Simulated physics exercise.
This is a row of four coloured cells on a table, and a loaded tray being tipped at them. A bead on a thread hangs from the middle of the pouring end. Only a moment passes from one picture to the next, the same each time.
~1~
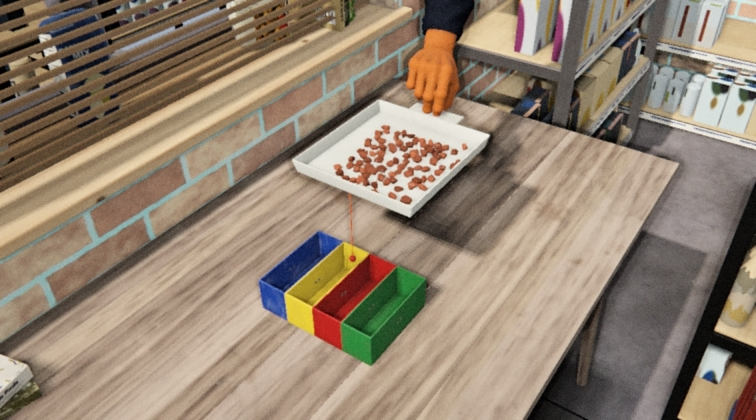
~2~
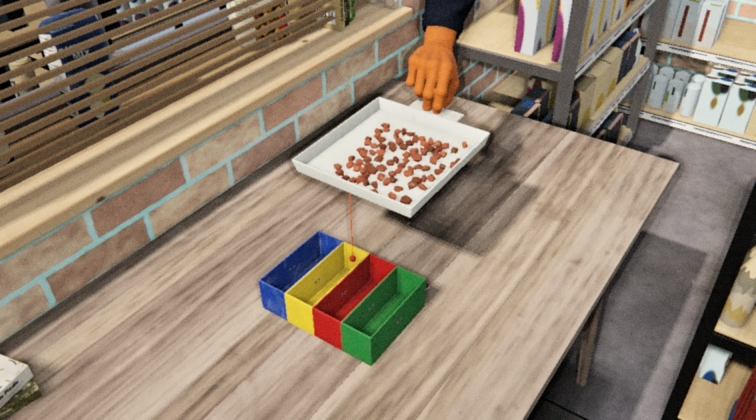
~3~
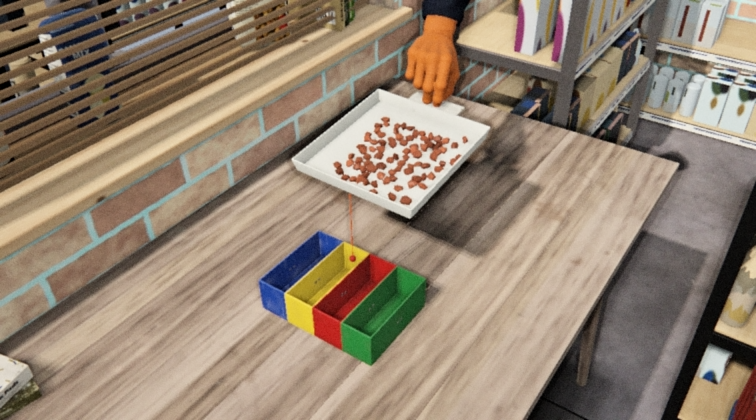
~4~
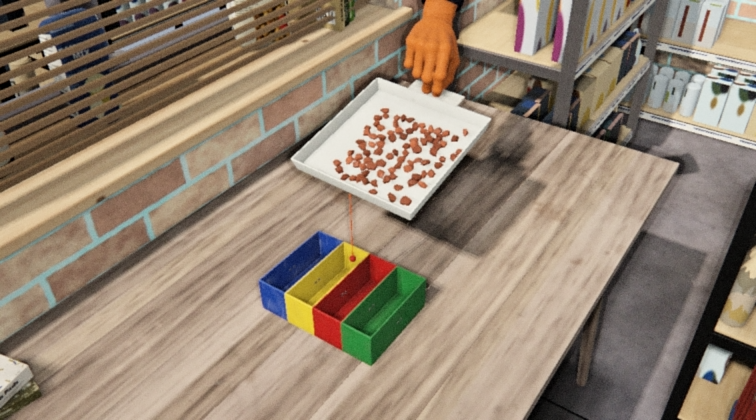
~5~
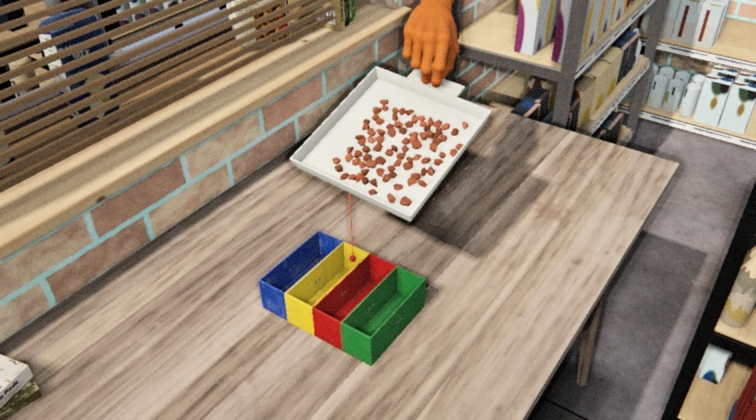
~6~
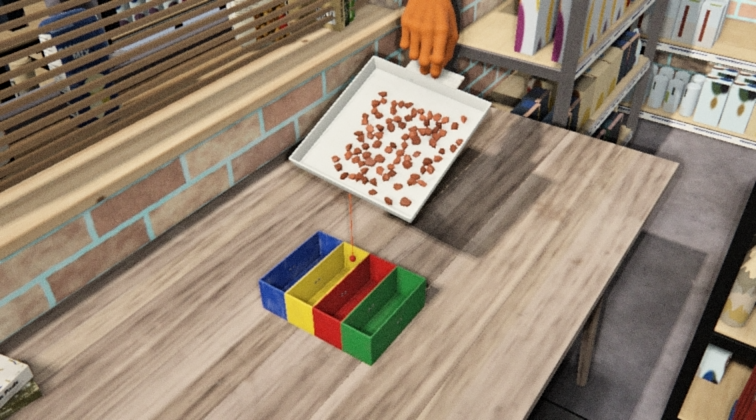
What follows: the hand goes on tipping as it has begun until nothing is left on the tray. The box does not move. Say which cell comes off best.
The green one ends fullest.
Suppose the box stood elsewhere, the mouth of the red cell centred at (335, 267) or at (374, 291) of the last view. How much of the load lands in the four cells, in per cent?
First some 20, then 90 per cent.
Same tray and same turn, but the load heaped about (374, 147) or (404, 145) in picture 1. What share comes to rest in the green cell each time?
Near 40 % and 50 %.
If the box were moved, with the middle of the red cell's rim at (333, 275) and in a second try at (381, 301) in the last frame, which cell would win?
In turn: The green cell; the cell in red.
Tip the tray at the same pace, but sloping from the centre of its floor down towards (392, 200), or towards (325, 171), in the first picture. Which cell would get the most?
One: That green cell. Two: That blue cell.
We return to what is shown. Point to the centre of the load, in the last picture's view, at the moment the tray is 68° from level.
Close to (383, 194).
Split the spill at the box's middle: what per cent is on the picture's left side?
Some 10 per cent.
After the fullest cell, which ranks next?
The runner-up: The red one.
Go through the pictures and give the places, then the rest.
The first frame shows corners of the pouring end (297, 160) and (410, 204), level; middle of the load (396, 160), bits of crushed brick; bead on its thread (353, 259); blue cell (273, 298); yellow cell (300, 312); red cell (327, 326); green cell (356, 342).
The second frame shows corners of the pouring end (297, 159) and (410, 205), level; middle of the load (396, 159).
The third frame shows corners of the pouring end (296, 159) and (410, 207), tipped barely, lowest at the right corner; middle of the load (396, 156).
The fourth frame shows corners of the pouring end (296, 158) and (410, 209), tipped a little, lowest at the right corner; middle of the load (395, 152).
The fifth frame shows corners of the pouring end (295, 158) and (409, 212), tipped clearly, lowest at the right corner; middle of the load (394, 148).
The sixth frame shows corners of the pouring end (294, 157) and (409, 215), tipped clearly, lowest at the right corner; middle of the load (393, 145); blue cell (273, 298); yellow cell (300, 312); red cell (327, 326); green cell (356, 342).
Just after the last frame, tray tipped steeply; almost all on the tray; about a tenth falling or outside the box.
A moment on, tray tipped past a quarter turn; roughly a quarter on the tray; roughly a quarter in the green cell; about a tenth in the red cell; about a tenth in the yellow cell; roughly a quarter falling or outside the box.
Further on, tray tipped past a quarter turn; roughly half in the green cell; roughly a quarter in the red cell; about a tenth in the blue cell; just a few in the yellow cell; about a tenth falling or outside the box.
When it is over, tray tipped past a quarter turn; roughly half in the green cell; roughly a quarter in the red cell; about a tenth in the blue cell; just a few in the yellow cell; about a tenth outside the box.
